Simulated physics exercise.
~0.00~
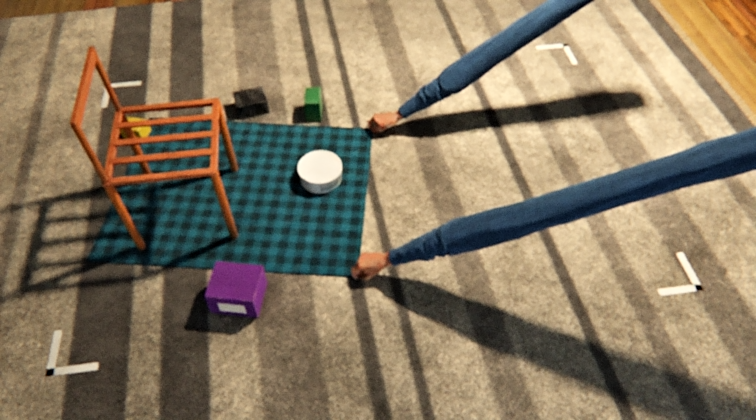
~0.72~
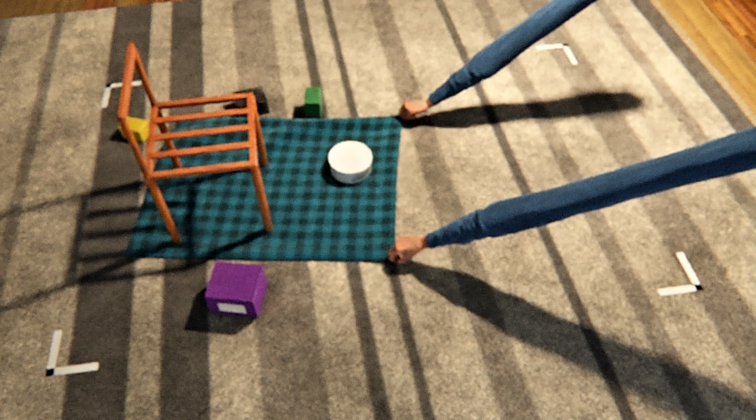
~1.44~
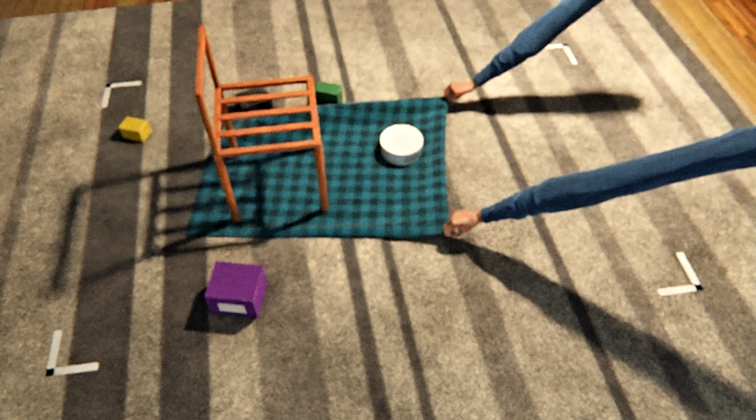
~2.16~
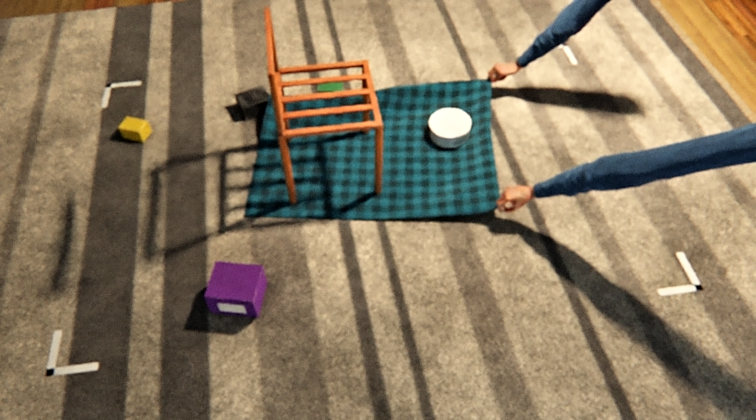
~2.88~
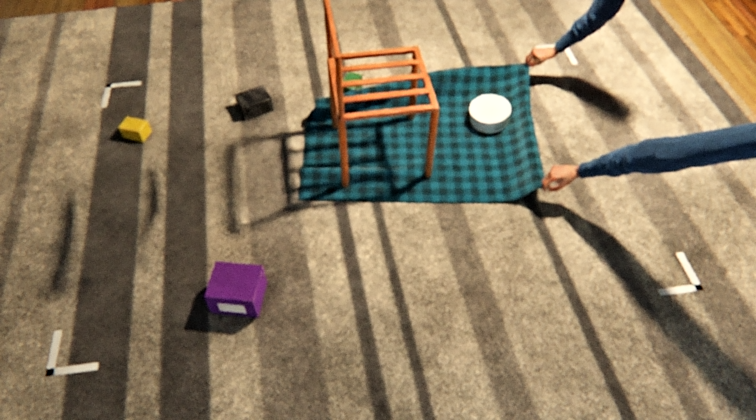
On a striped living-room floor, two blue-sleeved arms pull a teal checked play mat steadily to the right, carrying an orange chair and white bin with it; a green crate shifts a shorter way, while the purple carton and the black and yellow crates stay behind.
